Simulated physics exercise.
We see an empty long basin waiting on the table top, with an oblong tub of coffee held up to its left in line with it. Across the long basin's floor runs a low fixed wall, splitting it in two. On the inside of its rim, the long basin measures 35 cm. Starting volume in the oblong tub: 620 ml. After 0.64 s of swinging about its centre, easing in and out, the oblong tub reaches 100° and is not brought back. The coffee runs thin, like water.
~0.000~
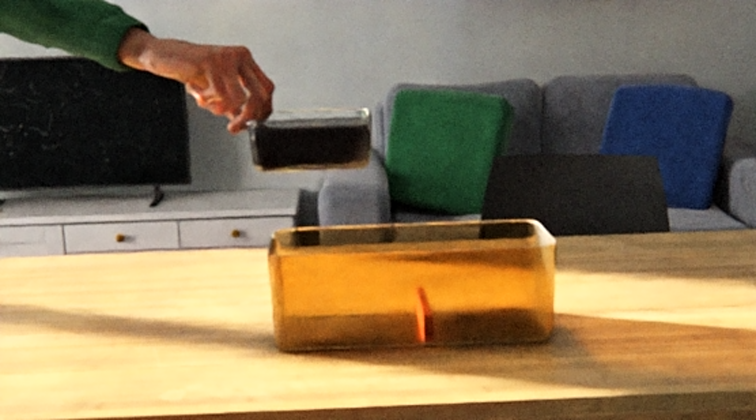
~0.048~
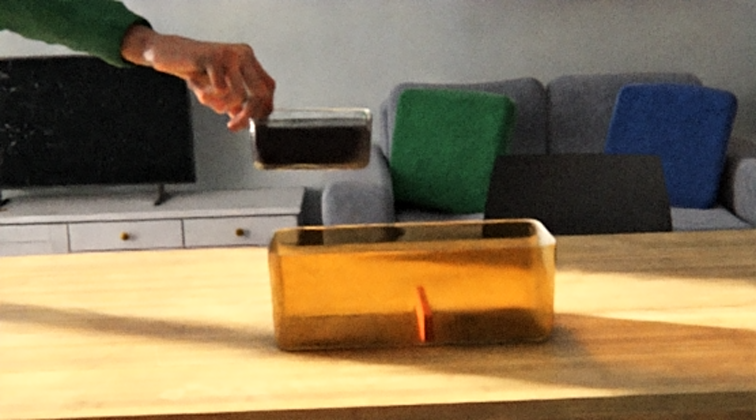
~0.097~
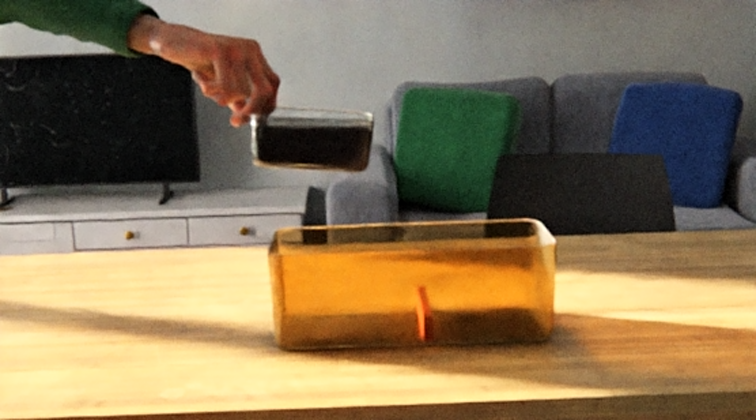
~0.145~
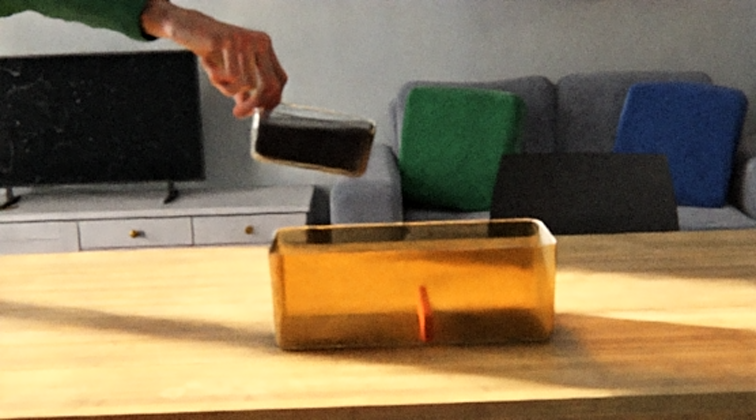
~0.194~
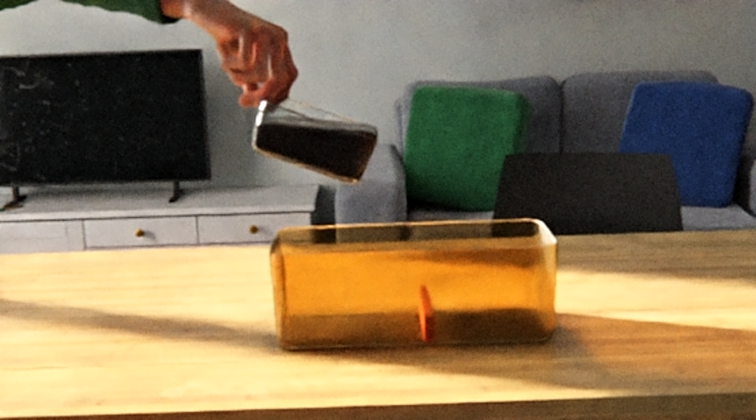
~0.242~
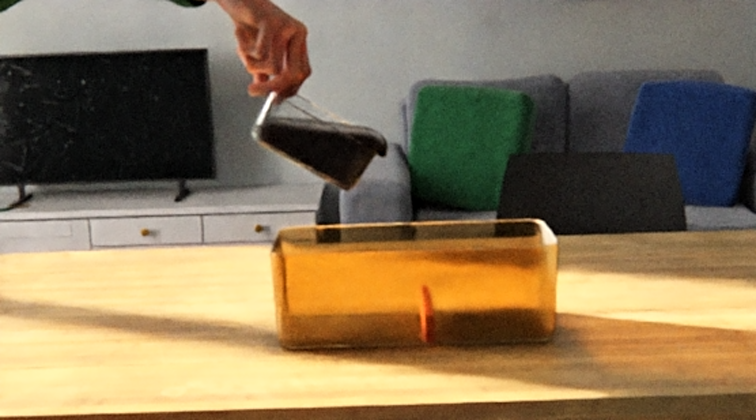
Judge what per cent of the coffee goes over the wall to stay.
48 percent, roughly.
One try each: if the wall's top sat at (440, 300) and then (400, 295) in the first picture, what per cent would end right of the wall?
One try each: Around 25 percent and then around 70 percent.
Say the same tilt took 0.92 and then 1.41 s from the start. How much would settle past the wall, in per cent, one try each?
The first try gives 55 percent and the second 60 percent.
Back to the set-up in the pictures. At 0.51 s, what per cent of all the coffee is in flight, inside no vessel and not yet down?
Around 40 in a hundred.
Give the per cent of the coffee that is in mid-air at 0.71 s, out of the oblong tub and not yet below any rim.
Estimated airborne part: Roughly 5 per cent.
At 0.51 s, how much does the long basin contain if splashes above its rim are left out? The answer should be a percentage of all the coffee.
Fraction in basin: Approx. 48%.
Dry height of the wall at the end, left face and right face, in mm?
The left comes to roughly 22 mm and the right to roughly 18 mm.
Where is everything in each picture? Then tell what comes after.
In the first picture, tilt 0°; pouring edge (370, 115); surface from (254, 126) to (368, 122); the long basin's rim runs from (271, 244) to (547, 234); the wall's top is at (424, 302).
In the second picture, tilt 1°; pouring edge (371, 116); surface from (254, 125) to (368, 122).
In the third picture, tilt 6°; pouring edge (373, 120); surface from (256, 123) to (370, 124).
In the fourth picture, tilt 12°; pouring edge (375, 127); surface from (258, 121) to (372, 125).
In the fifth picture, tilt 21°; pouring edge (377, 136); surface from (260, 121) to (377, 129); 1 per cent is over the edge.
In the sixth picture, tilt 31°; pouring edge (377, 148); surface from (260, 119) to (366, 133); 7 per cent is over the edge.
After 0.51 s the tilt is 90° and 14 per cent is still to pour, 16 is left of the wall and 31 right of it.
After 0.71 s the tilt is 100° and 3 per cent is still to pour, 40 is left of the wall and 50 right of it.
After 0.92 s the tilt is 100° and 0 per cent is still to pour, 45 is left of the wall and 49 right of it.
After 1.14 s the tilt is 100° and 0 per cent is still to pour, 47 is left of the wall and 49 right of it.
In the end 48 per cent lies left of the wall, 48 right of it and 4 outside.
